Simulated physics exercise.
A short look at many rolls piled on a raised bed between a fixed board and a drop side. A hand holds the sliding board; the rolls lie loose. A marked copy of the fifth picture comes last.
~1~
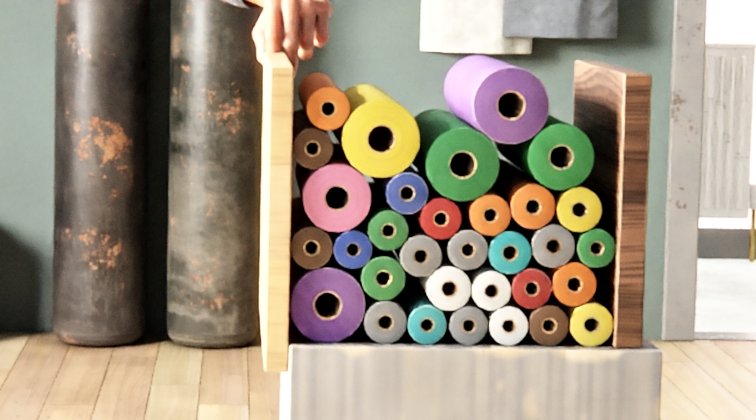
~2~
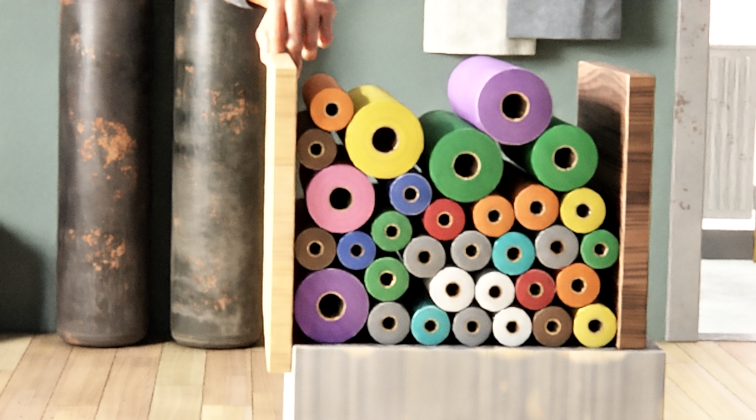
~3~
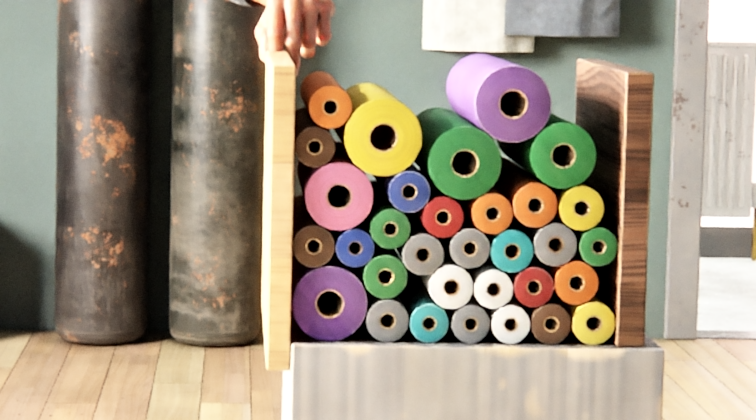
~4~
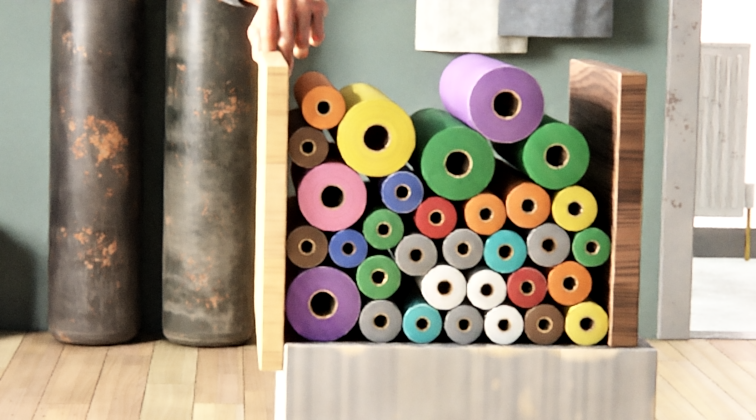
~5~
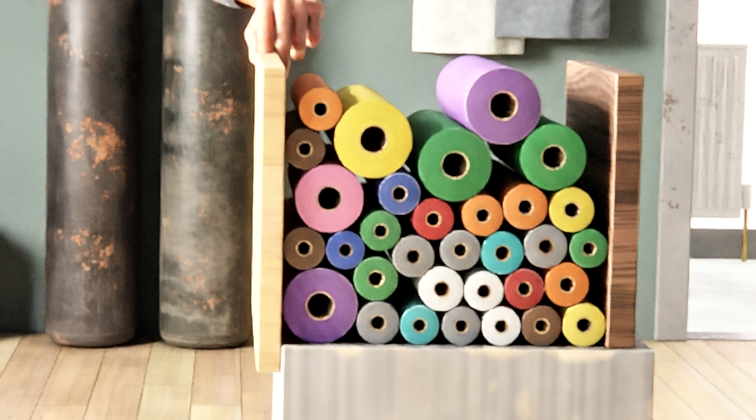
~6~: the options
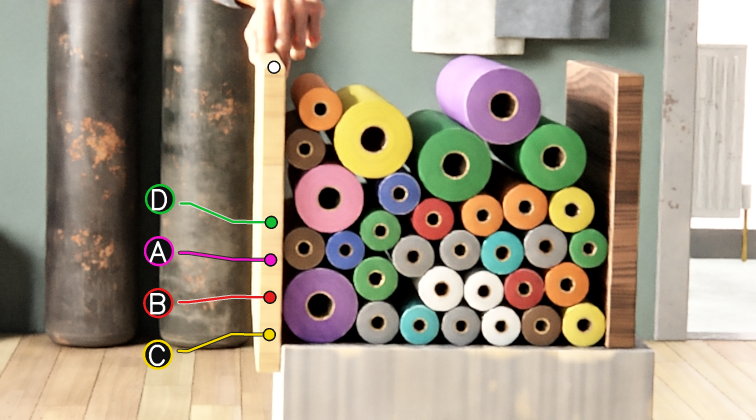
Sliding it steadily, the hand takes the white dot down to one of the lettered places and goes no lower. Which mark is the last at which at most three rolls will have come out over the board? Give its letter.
Lower it to A and no more.
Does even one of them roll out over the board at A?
Yes, at A.
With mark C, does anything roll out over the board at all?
Yes, at C.
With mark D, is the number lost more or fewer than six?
It loses fewer than six.
On the marked copy, A at (271, 260); B at (270, 297); C at (269, 335); D at (271, 222); the white dot at (274, 68).
Following A. Soon after the start, top of the board (284, 152).
Later, top of the board (282, 251).
In the end, top of the board (282, 259), two out over the board.
As for the rest, B more than three out over the board; C more than three out over the board; D two out over the board.
